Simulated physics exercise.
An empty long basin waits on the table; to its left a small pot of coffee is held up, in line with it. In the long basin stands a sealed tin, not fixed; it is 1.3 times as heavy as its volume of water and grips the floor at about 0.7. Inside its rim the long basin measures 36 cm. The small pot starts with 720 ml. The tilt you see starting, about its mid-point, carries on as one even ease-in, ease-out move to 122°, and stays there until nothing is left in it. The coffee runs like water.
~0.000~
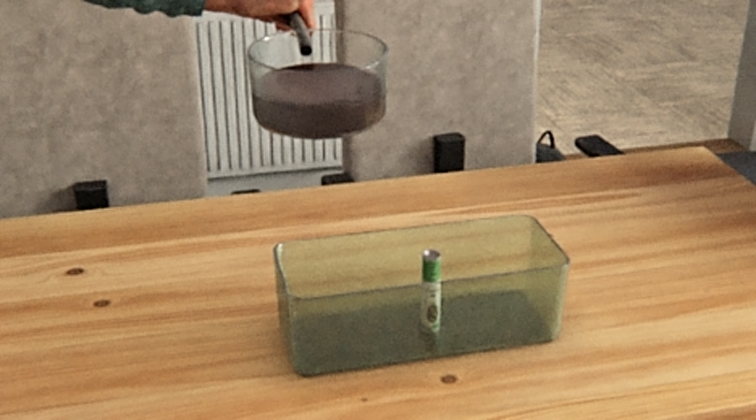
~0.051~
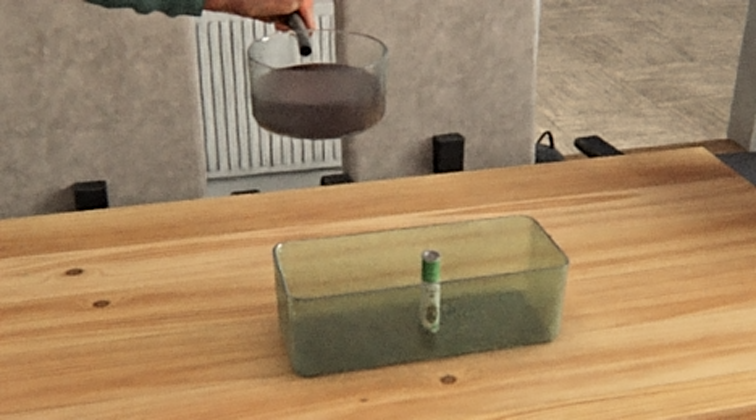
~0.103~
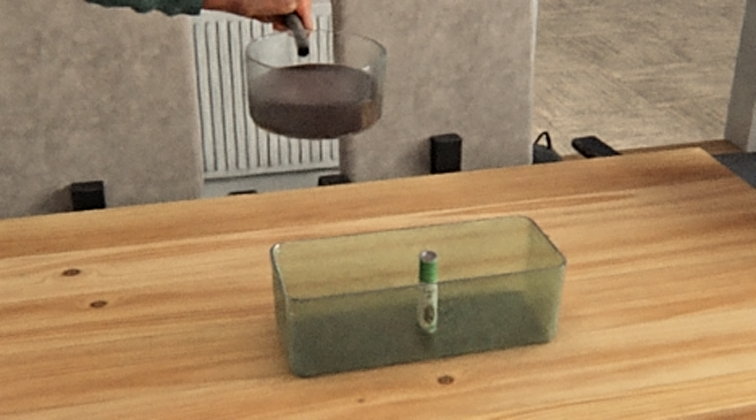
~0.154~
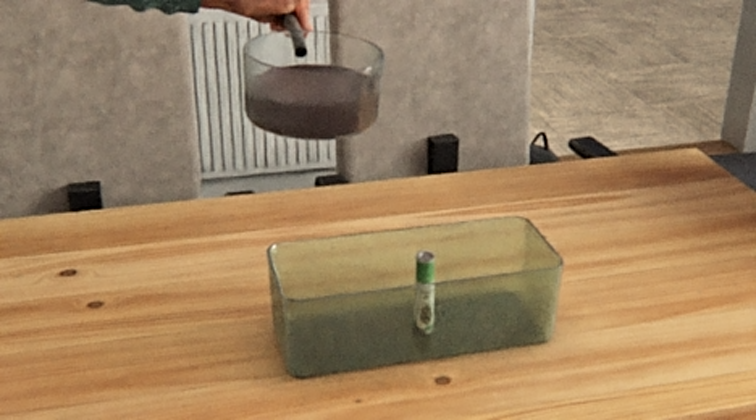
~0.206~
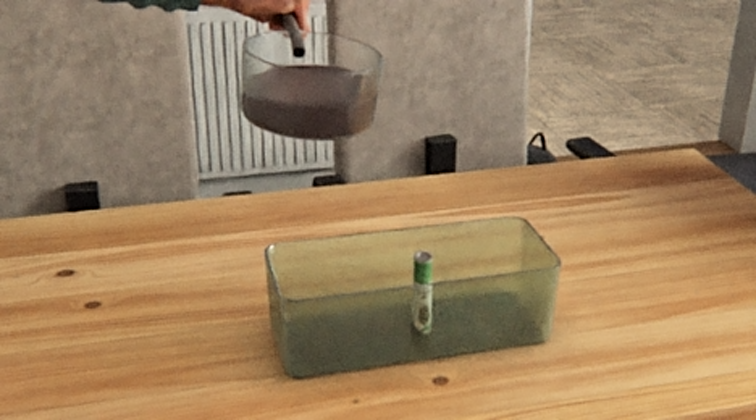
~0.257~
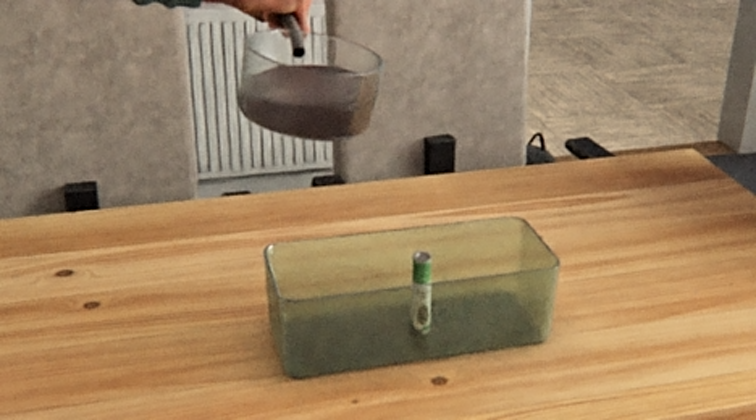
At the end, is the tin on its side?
The tin goes over.
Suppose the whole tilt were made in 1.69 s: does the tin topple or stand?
Then it remains upright.
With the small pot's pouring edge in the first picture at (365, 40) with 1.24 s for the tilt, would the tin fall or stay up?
Then it goes over.
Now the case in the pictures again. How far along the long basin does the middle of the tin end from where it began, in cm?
About 8.5 cm.
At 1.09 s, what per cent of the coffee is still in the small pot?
Near 8 in a hundred.
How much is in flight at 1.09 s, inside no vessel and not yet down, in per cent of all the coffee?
Some 22 per cent.
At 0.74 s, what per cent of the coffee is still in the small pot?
Some 66 per cent.
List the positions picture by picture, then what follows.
The first picture shows tilt 0°; pouring edge (385, 46); surface from (253, 87) to (381, 77); the long basin's rim runs from (281, 272) to (552, 239); the tin's top is at (432, 258).
The second picture shows tilt 0°; pouring edge (385, 47); surface from (253, 87) to (381, 78).
The third picture shows tilt 2°; pouring edge (383, 49); surface from (250, 88) to (379, 78).
The fourth picture shows tilt 4°; pouring edge (381, 52); surface from (247, 88) to (374, 79).
The fifth picture shows tilt 7°; pouring edge (380, 56); surface from (244, 88) to (373, 80).
The sixth picture shows tilt 10°; pouring edge (381, 60); surface from (243, 88) to (372, 80).
By 0.74 s the tilt is 69° and 66 per cent is still to pour; the tin stands where it began.
By 1.09 s the tilt is 111° and 8 per cent is still to pour; the tin stands where it began.
By 1.46 s the tilt is 122° and 0 per cent is still to pour; the tin lies on its side.
By 1.86 s the tilt is 122° and 0 per cent is still to pour; the tin lies on its side.
At rest the tin lies on its side.
